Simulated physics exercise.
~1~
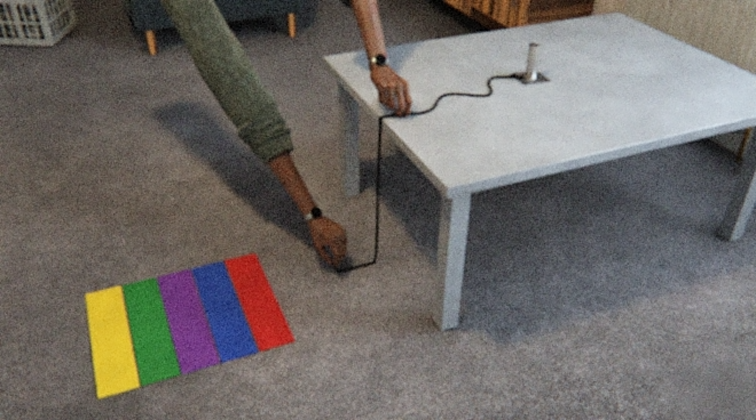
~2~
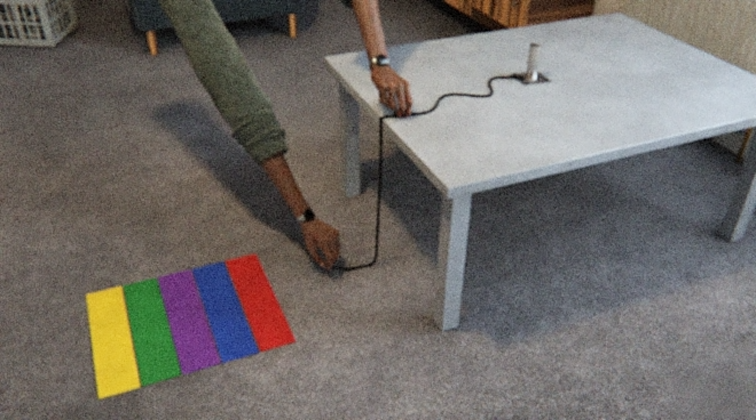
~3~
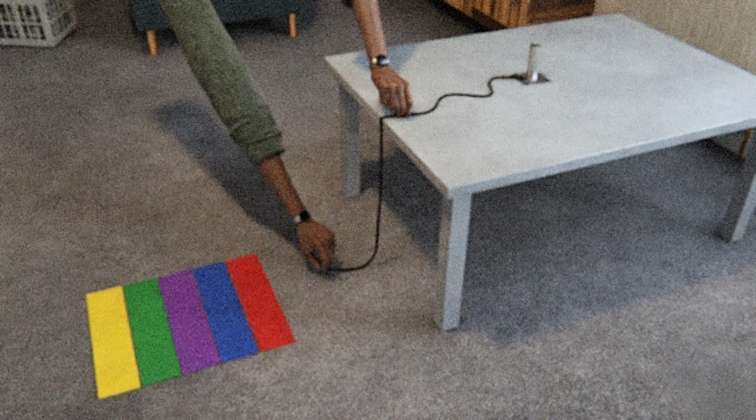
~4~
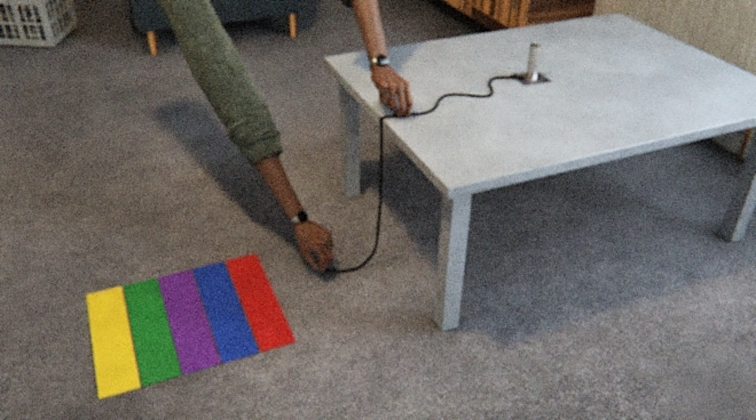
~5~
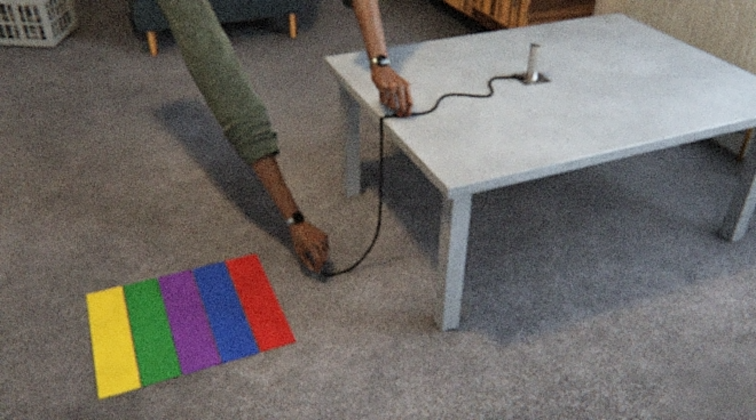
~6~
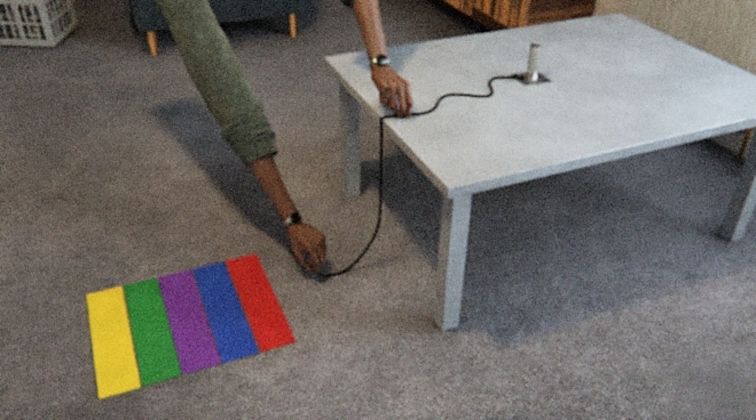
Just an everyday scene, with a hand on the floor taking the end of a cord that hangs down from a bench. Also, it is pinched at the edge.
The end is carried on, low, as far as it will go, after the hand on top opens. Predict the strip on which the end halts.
The purple strip.
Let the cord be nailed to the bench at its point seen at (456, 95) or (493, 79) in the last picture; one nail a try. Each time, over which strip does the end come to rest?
It ends on blue the first time and on purple the second time.
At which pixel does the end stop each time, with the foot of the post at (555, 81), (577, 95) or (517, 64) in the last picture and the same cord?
First (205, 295), then (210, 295), then (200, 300).
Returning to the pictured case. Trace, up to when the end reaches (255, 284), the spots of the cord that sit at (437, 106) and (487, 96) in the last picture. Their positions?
Roughly (404, 109) for the first and (462, 94) for the second.
A little later, end near (255, 284); over red.
Next, end near (210, 296); over blue.
When it is tight, end near (181, 303); over purple. The end stops over the purple strip.
